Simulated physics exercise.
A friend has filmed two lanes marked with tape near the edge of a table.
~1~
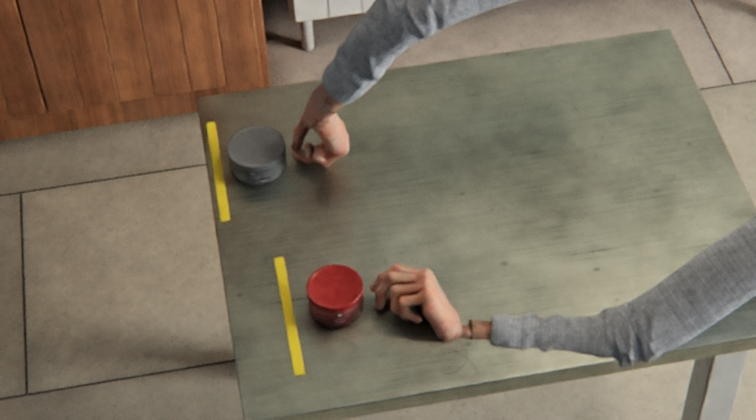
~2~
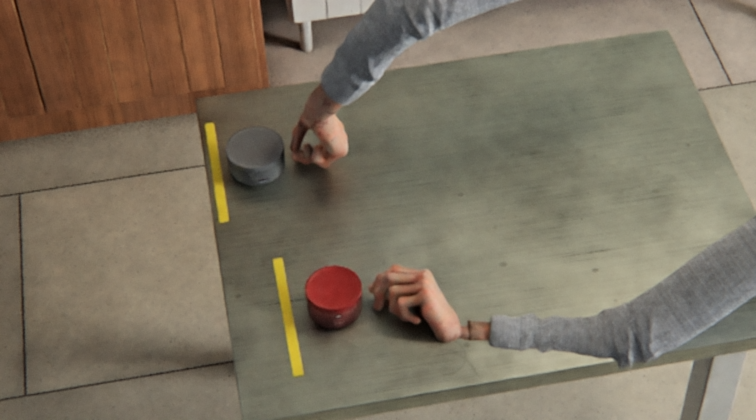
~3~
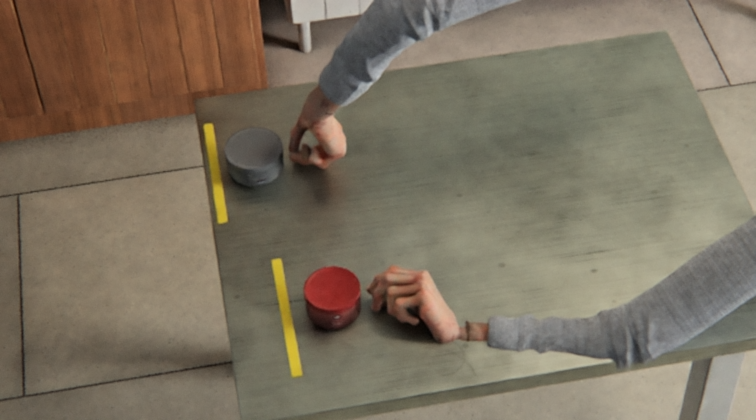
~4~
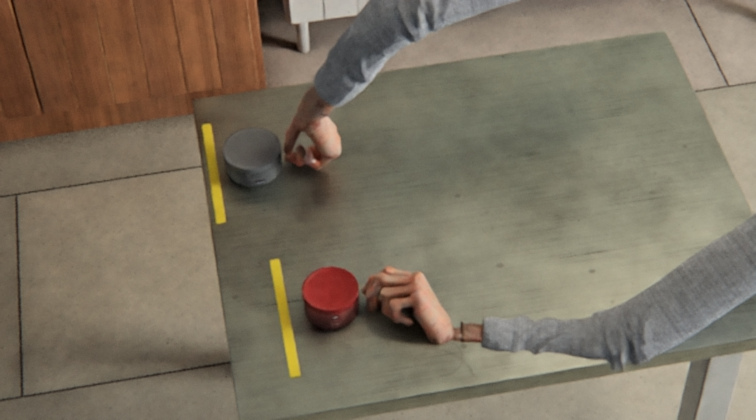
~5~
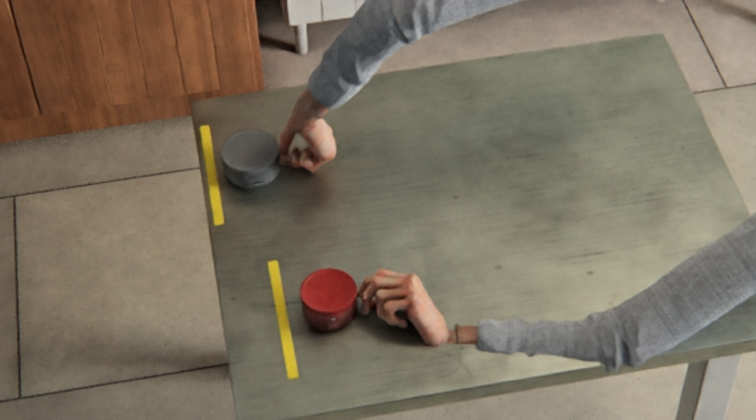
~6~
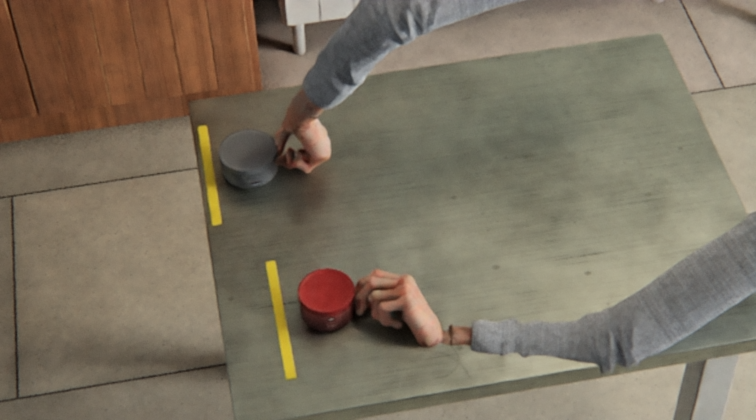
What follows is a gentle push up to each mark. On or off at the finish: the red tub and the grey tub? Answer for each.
Outcome: The red tub is still on the table, the grey tub drops to the floor.
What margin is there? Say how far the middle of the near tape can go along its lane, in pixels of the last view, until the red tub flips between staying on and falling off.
Roughly 28 pixels left.
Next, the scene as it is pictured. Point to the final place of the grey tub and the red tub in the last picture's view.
First (219, 413), then (246, 314).
Then, 1.60 s after the last picture, red tub moved about its own width near (261, 311); grey tub tipped 7° from how it was near (187, 169).
Then, 2.00 s after the last picture, red tub moved about its own width near (246, 313); grey tub falling near (163, 242).
At rest, the red tub stays on the table, near (246, 314); the grey tub goes over the edge, near (219, 413).
